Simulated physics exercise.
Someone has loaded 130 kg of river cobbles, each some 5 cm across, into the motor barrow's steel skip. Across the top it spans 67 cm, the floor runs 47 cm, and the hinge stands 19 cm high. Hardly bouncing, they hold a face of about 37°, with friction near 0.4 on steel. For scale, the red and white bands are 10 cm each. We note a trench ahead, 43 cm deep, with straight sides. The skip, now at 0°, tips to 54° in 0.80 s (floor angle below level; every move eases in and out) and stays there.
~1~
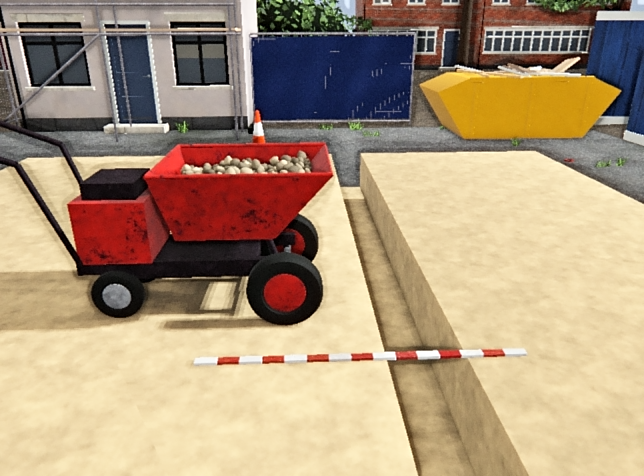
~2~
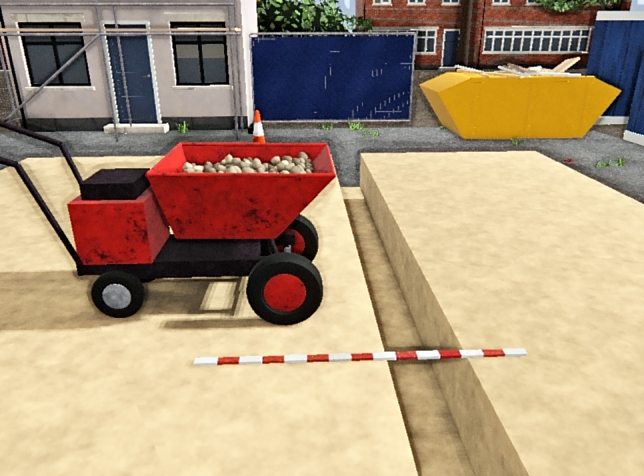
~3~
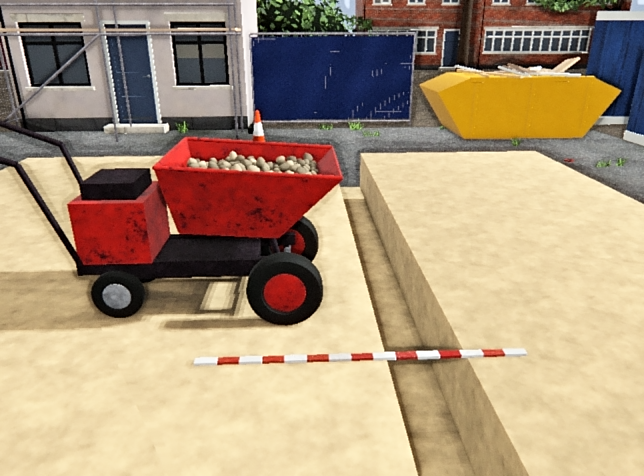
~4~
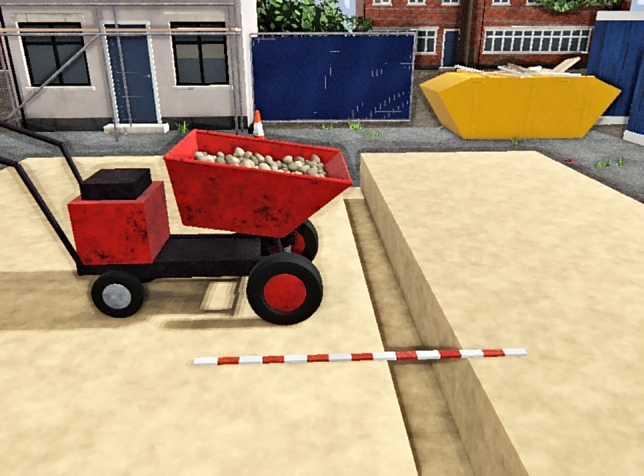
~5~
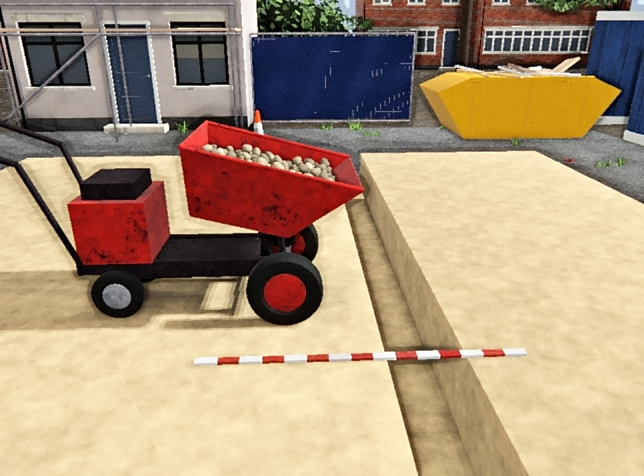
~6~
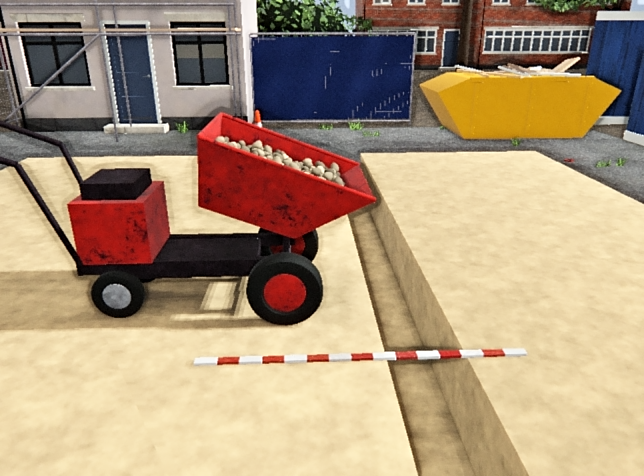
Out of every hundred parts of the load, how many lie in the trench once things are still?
Around 33 out of 100.
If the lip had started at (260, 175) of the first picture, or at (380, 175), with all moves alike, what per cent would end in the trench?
I'd expect close to 40 per cent at the first and 5 per cent at the second.
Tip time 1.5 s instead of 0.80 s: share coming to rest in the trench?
About 35 percent, I'd say.
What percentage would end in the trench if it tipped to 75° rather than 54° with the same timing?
With that change, near 55 per cent.
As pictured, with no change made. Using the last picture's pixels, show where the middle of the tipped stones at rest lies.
Roughly (422, 347), I'd say.
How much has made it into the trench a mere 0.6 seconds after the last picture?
Roughly 5% by that time.
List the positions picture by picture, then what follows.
In the first picture, lip at (333, 175), floor tilted 0°, highest stones at (267, 163).
In the second picture, lip at (335, 176), floor tilted 1°, highest stones at (251, 164).
In the third picture, lip at (342, 179), floor tilted 4°, highest stones at (239, 163).
In the fourth picture, lip at (352, 184), floor tilted 9°, highest stones at (227, 159).
In the fifth picture, lip at (363, 191), floor tilted 14°, highest stones at (225, 154).
In the sixth picture, lip at (375, 200), floor tilted 21°, highest stones at (226, 146).
Then, 0.3 s after the last picture the floor is at 46°, 100 % in the skip; the foremost stones are at (381, 216).
Then, 0.6 s after the last picture the floor is at 54°, 95 % in the skip, 5 % in the trench; the foremost stones are at (433, 260).
Then, 0.9 s after the last picture the floor is at 54°, 67 % in the skip, 14 % in the trench, 19 % past the trench; the foremost stones are at (507, 295).
Then, 2.9 s after the last picture the floor is at 54°, 45 % in the skip, 33 % in the trench, 22 % past the trench; the foremost stones are at (586, 290).
